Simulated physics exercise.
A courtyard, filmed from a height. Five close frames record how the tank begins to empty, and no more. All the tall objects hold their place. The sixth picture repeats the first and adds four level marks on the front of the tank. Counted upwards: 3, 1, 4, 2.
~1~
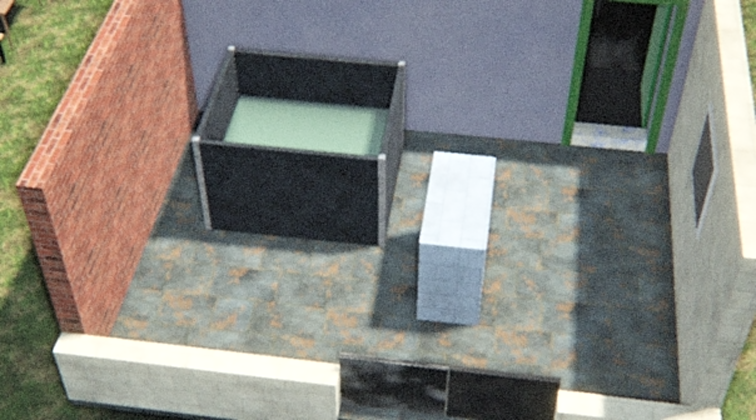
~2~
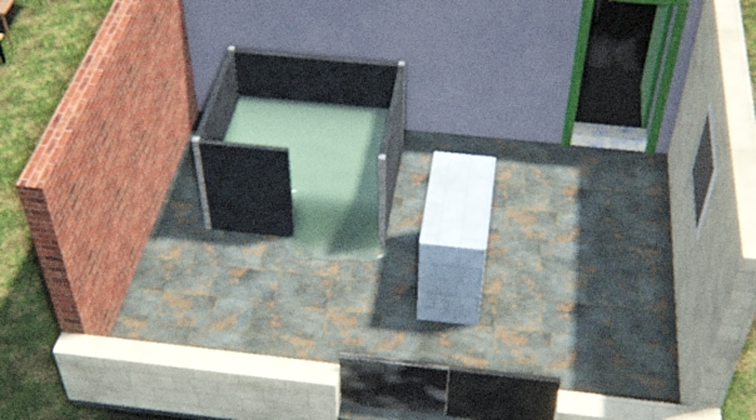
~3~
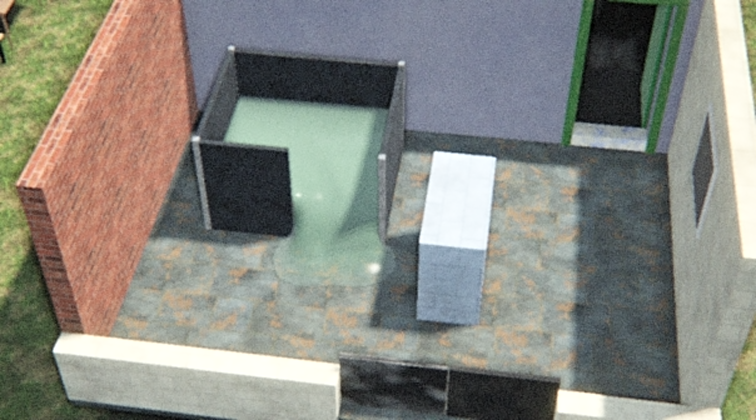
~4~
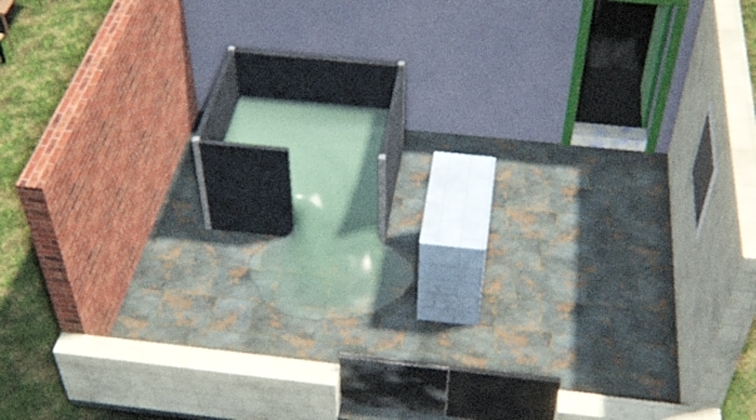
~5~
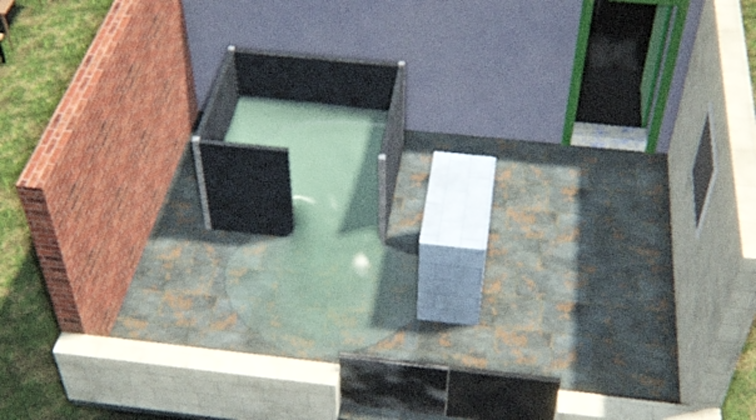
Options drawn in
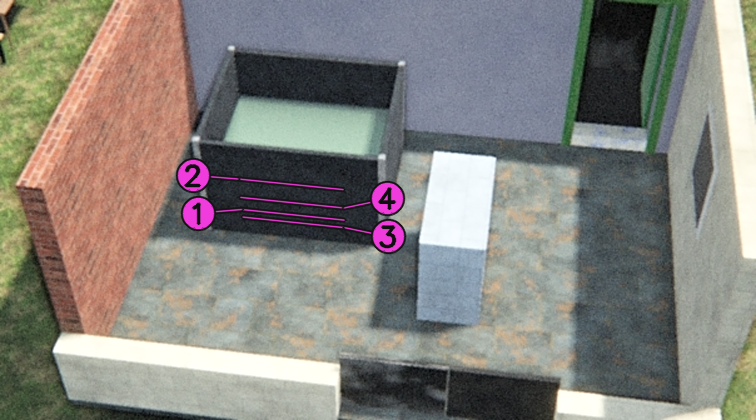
Pale green water sits still in a dark-walled tank inside a walled yard, beside a white block. Part of the tank's front wall disappears, and the water pours through the gap onto the stone floor, then fans out in a widening, thinning sheet toward the low front wall.
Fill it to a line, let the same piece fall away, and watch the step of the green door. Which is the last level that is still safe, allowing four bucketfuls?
It is 2.
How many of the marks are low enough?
All of them.
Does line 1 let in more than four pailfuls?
No.
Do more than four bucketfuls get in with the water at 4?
No.
On the marked copy, 1 at (292, 214); 2 at (290, 184); 3 at (293, 222); 4 at (291, 202); from the bottom up 3, 1, 4, 2.
With 1, nothing gets over.
With 2, a splash gets over, under a bucket.
With 3, nothing gets over.
With 4, nothing gets over.
